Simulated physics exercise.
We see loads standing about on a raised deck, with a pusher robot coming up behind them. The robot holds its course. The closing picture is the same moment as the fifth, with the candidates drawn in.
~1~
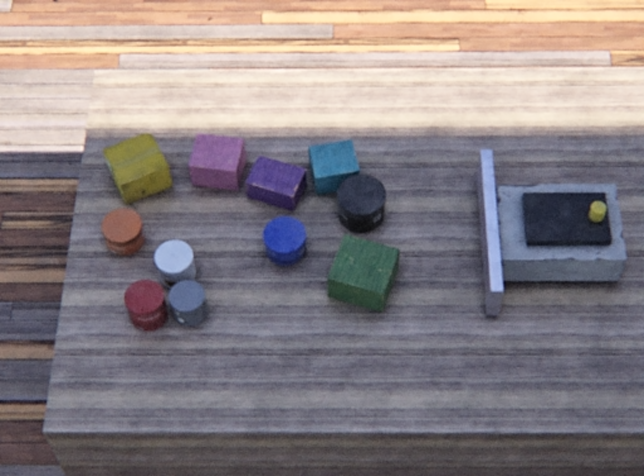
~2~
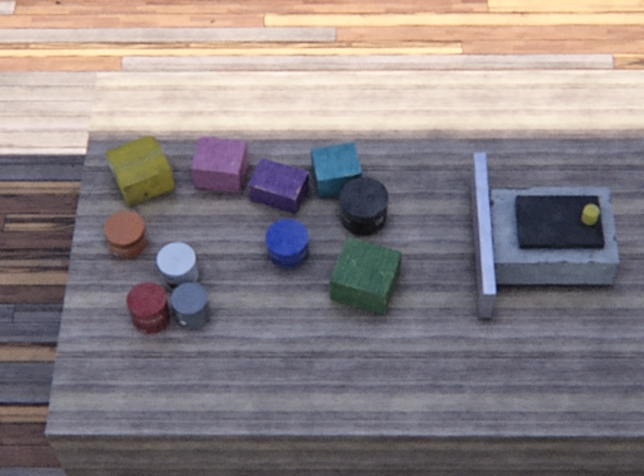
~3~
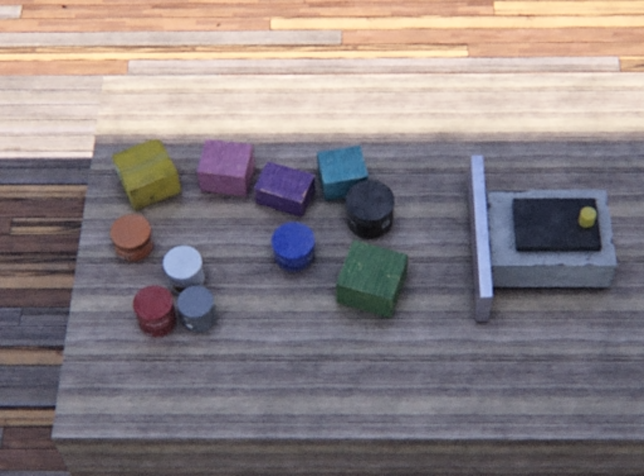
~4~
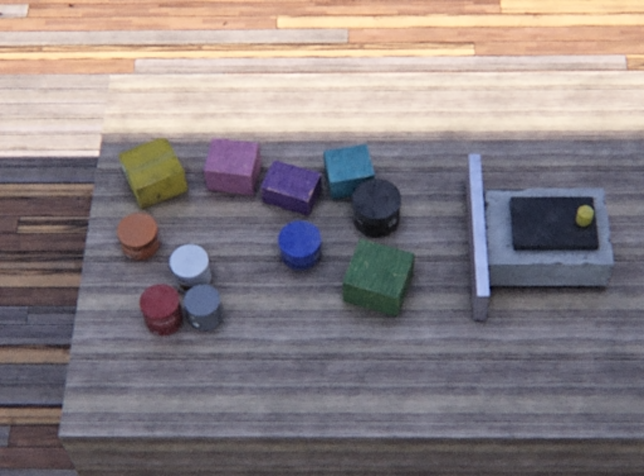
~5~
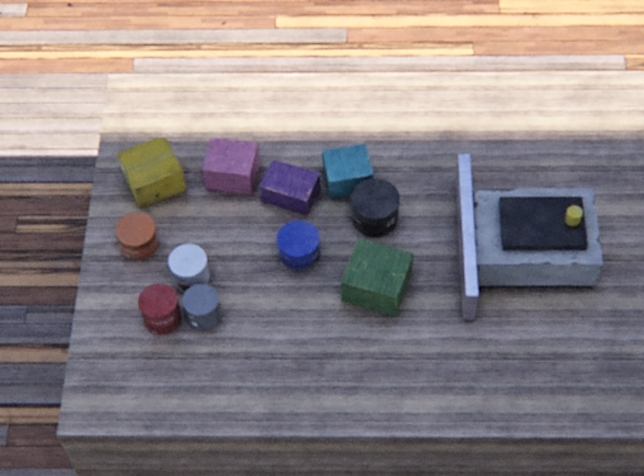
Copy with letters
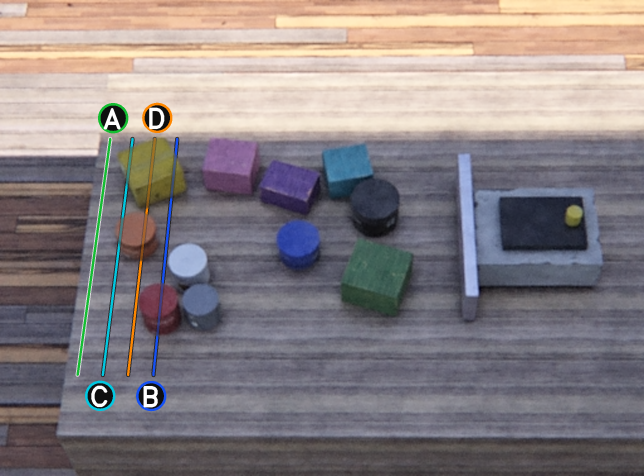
The grey pusher robot crept a short way left across the raised deck, its upright blade facing a loose group of colourful crates and pails, which stayed standing where they were, untouched.
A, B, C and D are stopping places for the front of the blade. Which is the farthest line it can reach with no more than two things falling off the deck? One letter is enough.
B is the last line within the limit.
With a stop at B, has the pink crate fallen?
No.
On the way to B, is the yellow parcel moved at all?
Yes.
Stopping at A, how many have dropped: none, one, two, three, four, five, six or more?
Six or more.
On the marked copy, A at (95, 250); B at (166, 250); C at (119, 250); D at (142, 250).
With B. Early on, robot (426, 222); turquoise crate (331, 166); green crate (323, 282).
Further on, robot (316, 223); yellow parcel (124, 167); red pail (128, 311).
At the end, robot (232, 223); yellow parcel over the edge; red pail over the edge; two fallen.
As for the rest, A drops ten; C drops six; D drops six.
